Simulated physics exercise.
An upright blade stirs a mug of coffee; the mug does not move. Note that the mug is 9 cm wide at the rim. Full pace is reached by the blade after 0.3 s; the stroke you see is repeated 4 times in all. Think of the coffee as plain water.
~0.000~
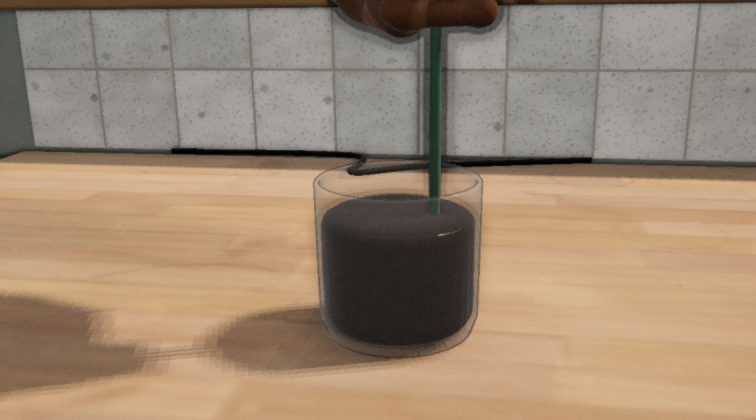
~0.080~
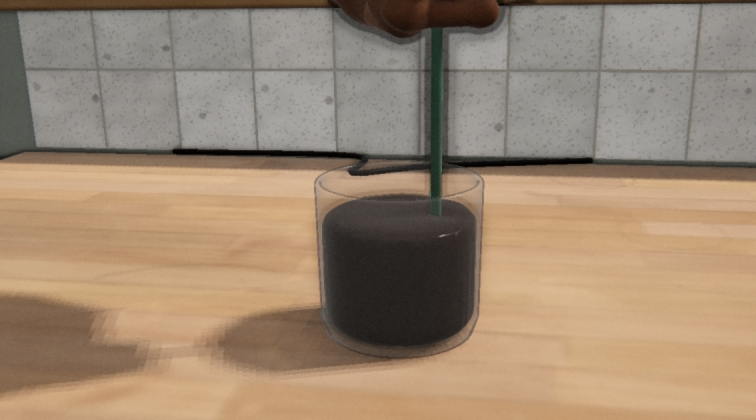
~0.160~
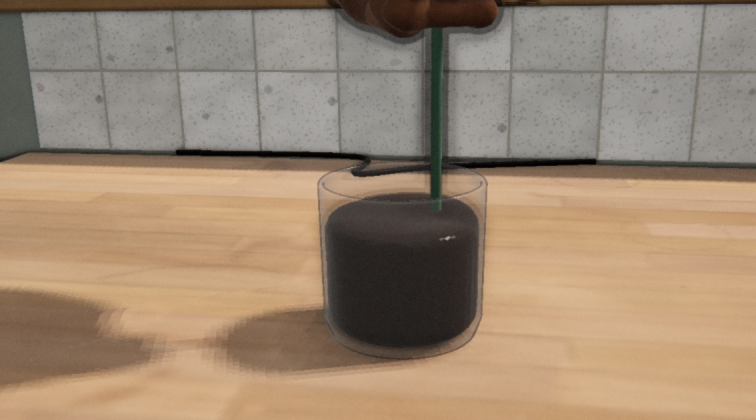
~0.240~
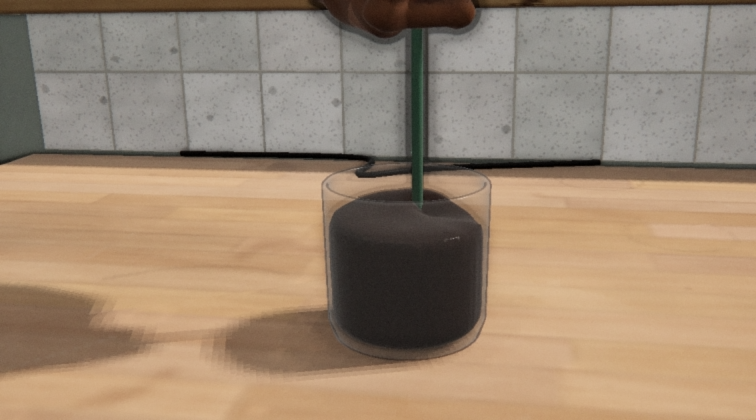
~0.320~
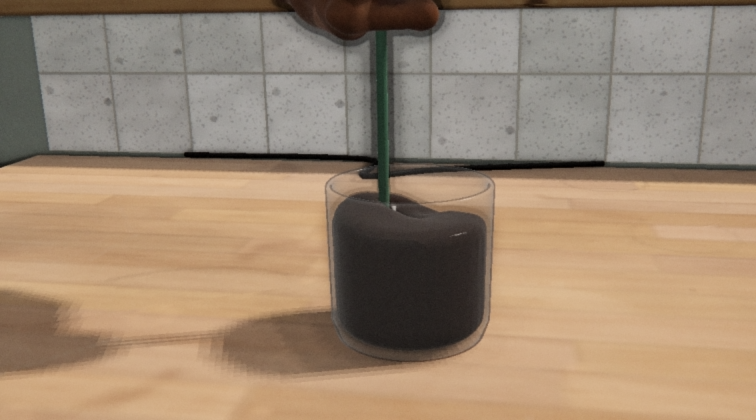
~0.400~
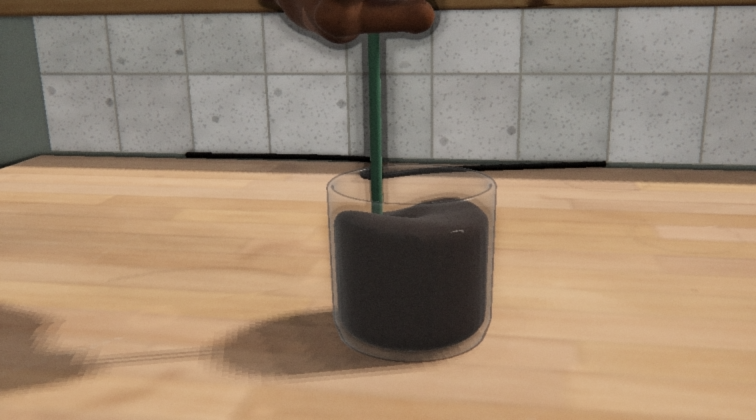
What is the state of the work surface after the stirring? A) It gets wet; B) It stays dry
It stays dry (B).
Then, 0.81 s in, 0 ml is over the rim.
Then, 1.22 s in, 0 ml is over the rim.
Then, 1.63 s in, 0 ml is over the rim.
Then, 2.04 s in, 0 ml is over the rim.
Finally, 0 ml is over the rim.
